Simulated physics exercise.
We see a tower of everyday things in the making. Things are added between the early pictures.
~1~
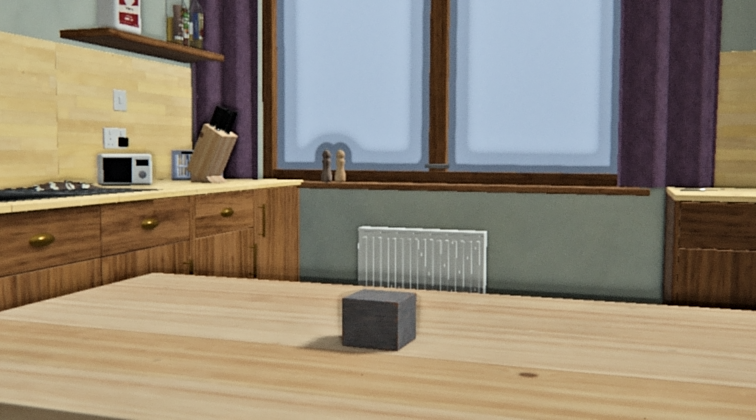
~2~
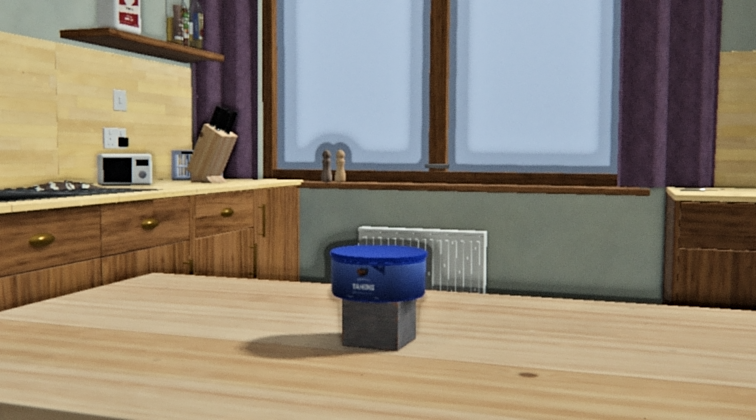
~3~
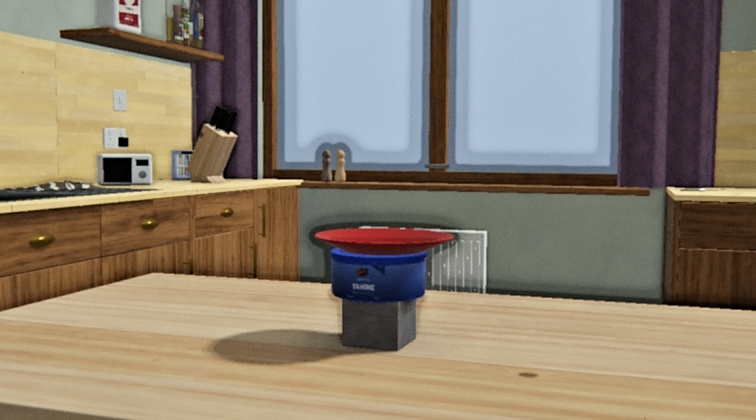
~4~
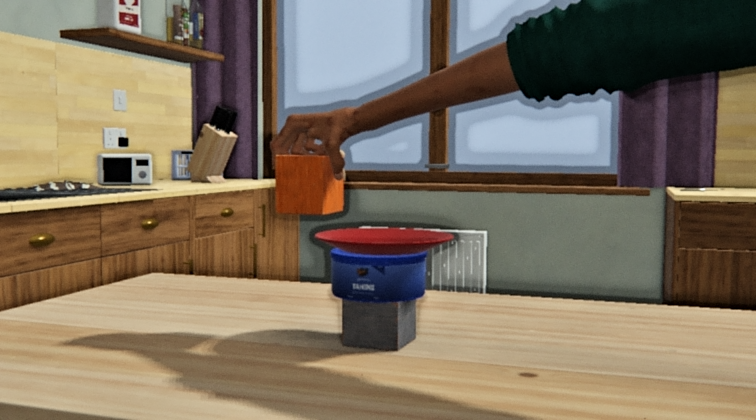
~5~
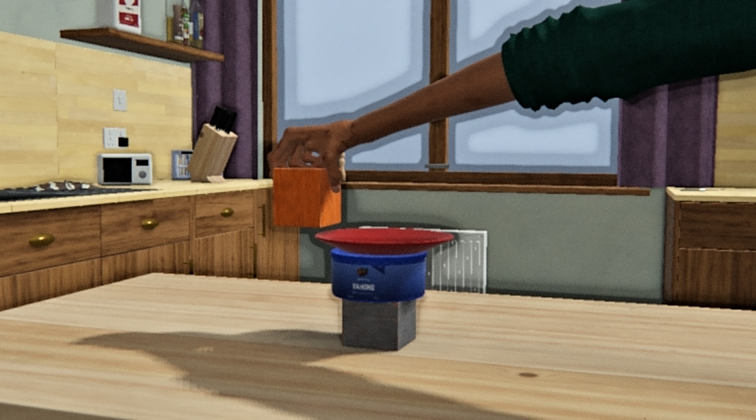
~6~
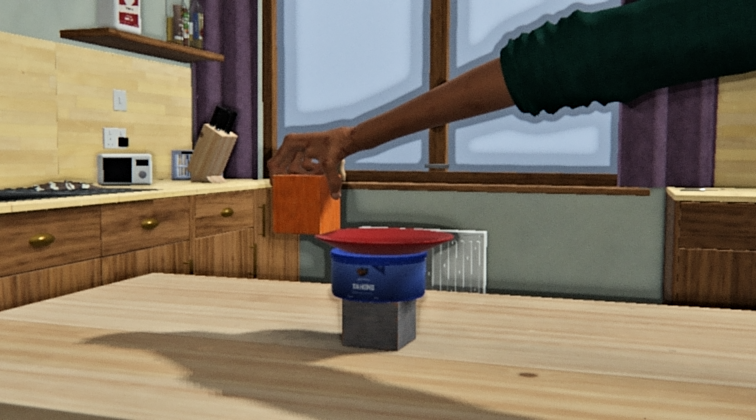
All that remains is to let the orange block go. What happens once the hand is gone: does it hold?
The pile gives way.
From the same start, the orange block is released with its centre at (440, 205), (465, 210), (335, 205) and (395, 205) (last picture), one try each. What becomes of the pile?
First, it stays up; second, it loses its balance; third, it keeps its balance; fourth, it stays up.
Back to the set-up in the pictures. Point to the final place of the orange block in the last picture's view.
Around (278, 307).
Then, 0.30 s past the last view, orange block now fallen.
Then, 0.40 s past the last view, things are still on the move.
Finally, fallen, orange block; the other 3 still in place. Final places as the last picture's camera would see them, orange block near (278, 307). The pile loses its balance.
